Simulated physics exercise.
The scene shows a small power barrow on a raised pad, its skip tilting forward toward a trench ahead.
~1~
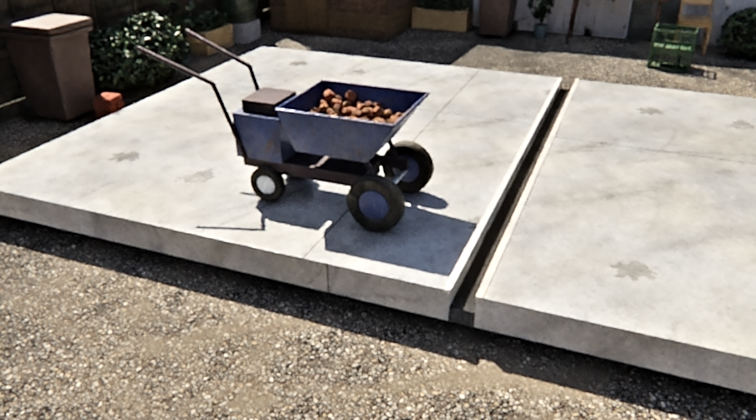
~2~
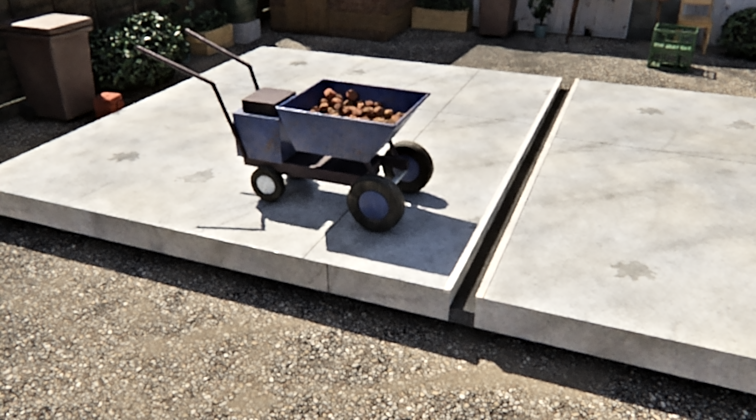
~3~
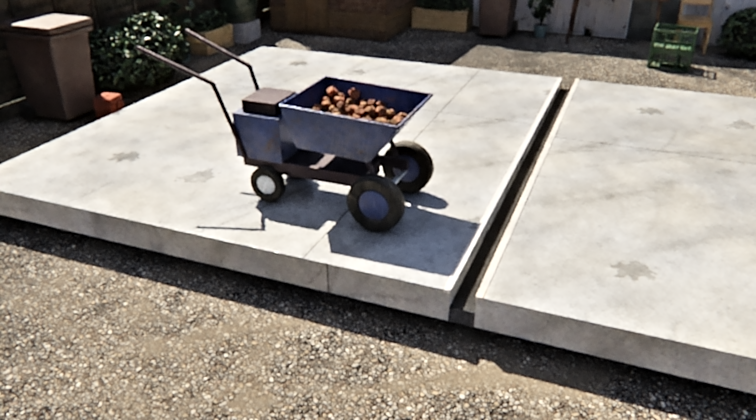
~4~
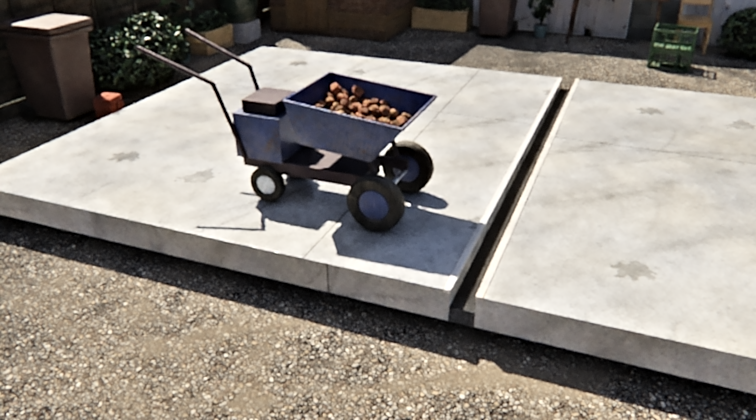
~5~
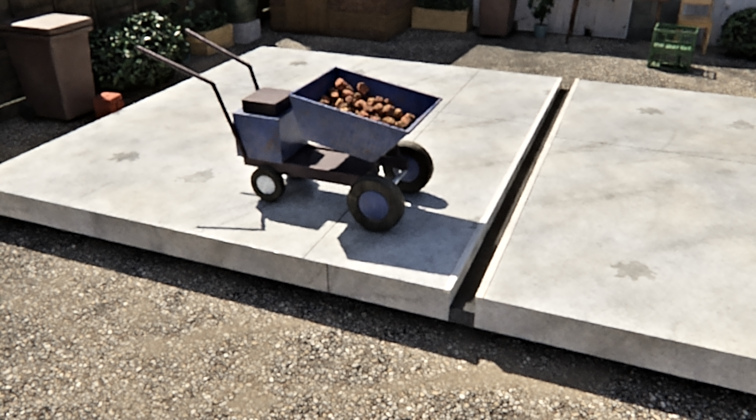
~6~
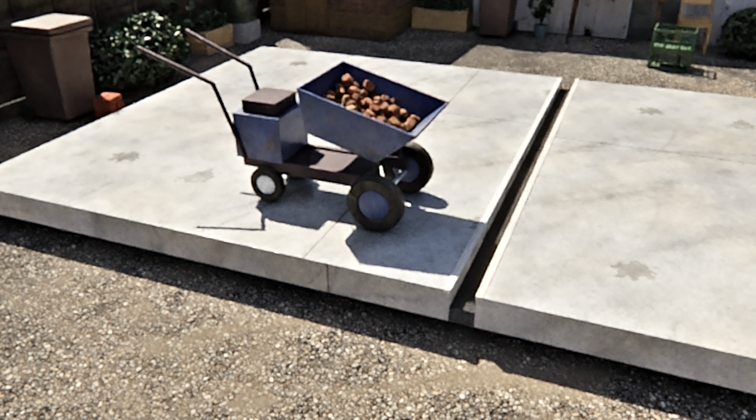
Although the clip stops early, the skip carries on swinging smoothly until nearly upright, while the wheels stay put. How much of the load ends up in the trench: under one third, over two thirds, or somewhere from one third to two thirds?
The trench is given a third at least and two thirds at most of what is tipped.
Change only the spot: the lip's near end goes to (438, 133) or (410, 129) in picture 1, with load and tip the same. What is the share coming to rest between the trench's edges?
The share would be near 0 percent, and then near 40 percent.
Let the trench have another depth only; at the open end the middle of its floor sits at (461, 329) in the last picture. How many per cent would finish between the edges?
Estimated share: Approx. 60 %.
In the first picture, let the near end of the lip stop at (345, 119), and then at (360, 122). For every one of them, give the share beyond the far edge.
0 % for the first, 0 % for the second.
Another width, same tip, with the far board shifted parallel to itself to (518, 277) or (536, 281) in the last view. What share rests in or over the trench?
You'd get 80 % in the first case and 90 % in the second.
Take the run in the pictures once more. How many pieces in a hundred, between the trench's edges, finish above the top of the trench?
The answer is close to 45 per cent.
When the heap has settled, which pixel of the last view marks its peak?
The top settles at about (491, 210).
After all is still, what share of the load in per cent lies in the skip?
Estimate: Some 0 %.
Soon after the last picture, skip tipped steeply; all in the skip.
A little later, skip tipped steeply; nearly all in the skip; a stray few short of the trench; a small part in or heaped over the trench; a stray few beyond it; a stray few falling.
Later still, skip tipped right over; about a quarter in the skip; a small part short of the trench; about half in or heaped over the trench; about a quarter beyond it.
By the end, skip tipped right over; a stray few in the skip; about a quarter short of the trench; about half in or heaped over the trench; about a quarter beyond it.
